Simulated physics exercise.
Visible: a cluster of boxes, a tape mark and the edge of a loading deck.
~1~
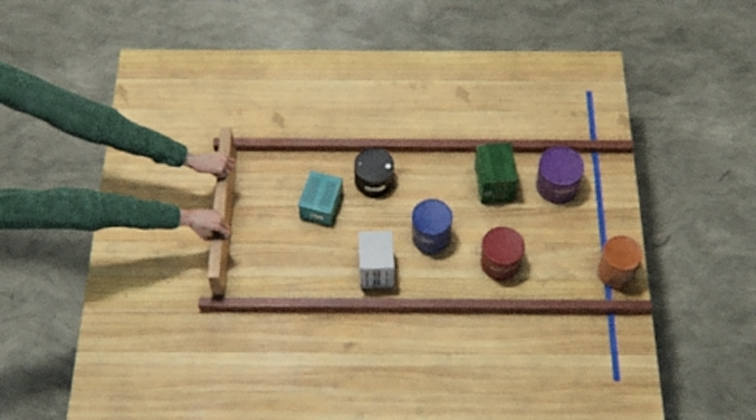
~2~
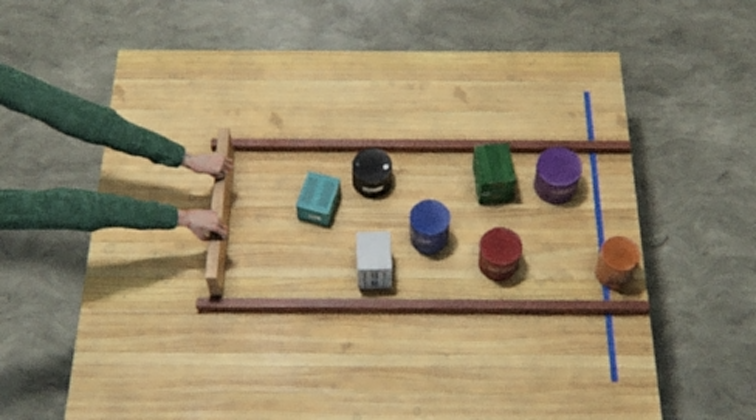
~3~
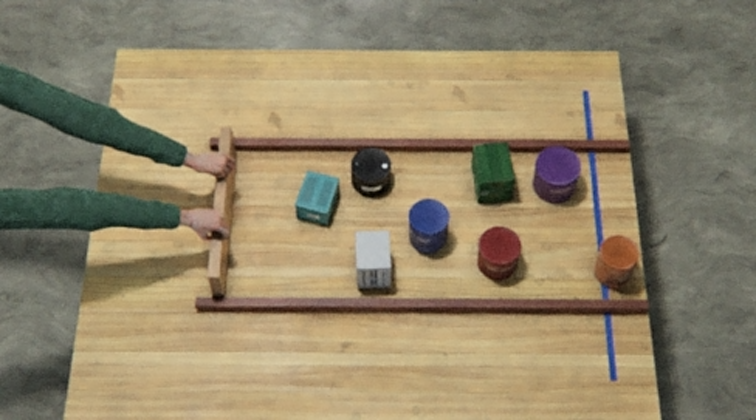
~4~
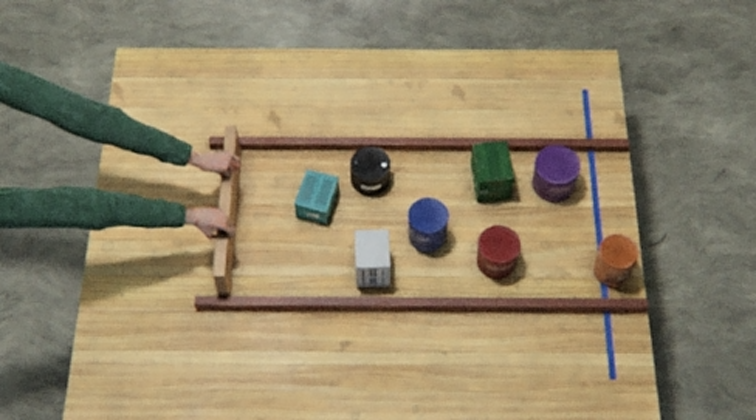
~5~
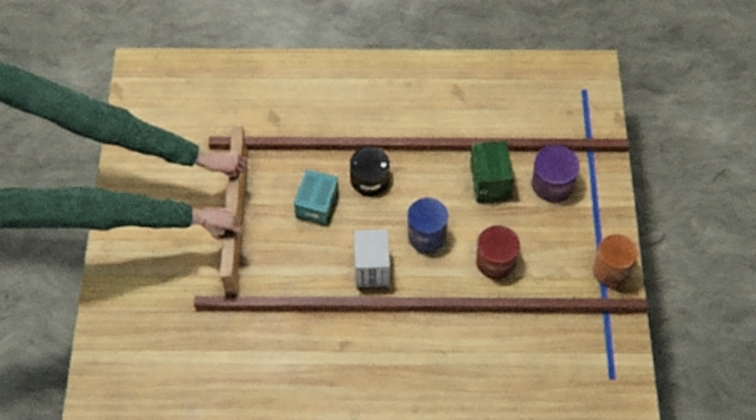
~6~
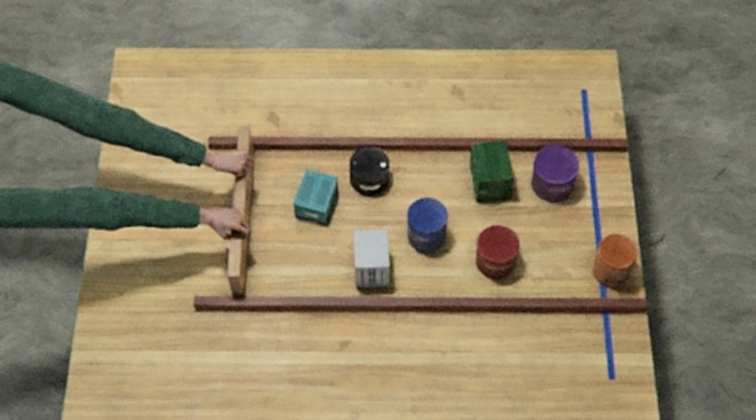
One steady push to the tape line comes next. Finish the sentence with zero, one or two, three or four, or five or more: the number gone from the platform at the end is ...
The number gone from the platform at the end is three or four.
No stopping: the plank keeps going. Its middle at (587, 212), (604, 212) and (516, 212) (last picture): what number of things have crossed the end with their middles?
First 4, then 4, then 0.
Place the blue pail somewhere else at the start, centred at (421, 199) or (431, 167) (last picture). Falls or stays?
In that order, it is pushed off; is pushed off.
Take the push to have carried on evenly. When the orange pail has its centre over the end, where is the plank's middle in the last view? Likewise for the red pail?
I'd put it close to (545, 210), and close to (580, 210) for the other one.
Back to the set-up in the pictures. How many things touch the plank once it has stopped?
All in all, 4.
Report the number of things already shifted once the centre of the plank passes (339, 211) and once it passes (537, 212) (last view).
I get 2 at the one place and 8 at the other.
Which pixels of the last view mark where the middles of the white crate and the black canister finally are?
You'll see the white crate at (622, 265), with the black canister at (613, 161).
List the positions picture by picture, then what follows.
Orange pail (619, 263); purple pail (559, 176); red pail (502, 254); plank (223, 212); tape (602, 226), in the first picture.
Purple pail (557, 176); blue pail (429, 227), in the second picture.
Red pail (499, 254); plank (223, 211), in the third picture.
Orange pail (615, 261); turquoise tote (317, 197), in the fourth picture.
Purple pail (555, 174); green parcel (491, 171), in the fifth picture.
Orange pail (614, 261); purple pail (554, 174); red pail (497, 253); plank (242, 210); tape (597, 224), in the sixth picture.
Soon after, none off yet; orange pail at rest near (614, 261); purple pail at rest near (554, 174); red pail at rest near (497, 253).
Then, none off yet; orange pail at rest near (614, 261); purple pail at rest near (554, 174); red pail at rest near (498, 253).
Further on, none off yet; orange pail moved a little near (628, 263); purple pail moved about its own width near (624, 178); red pail moved well along near (588, 252).
By the end, the number that fall off is three or four; fallen, green parcel, red pail, purple pail and orange pail.
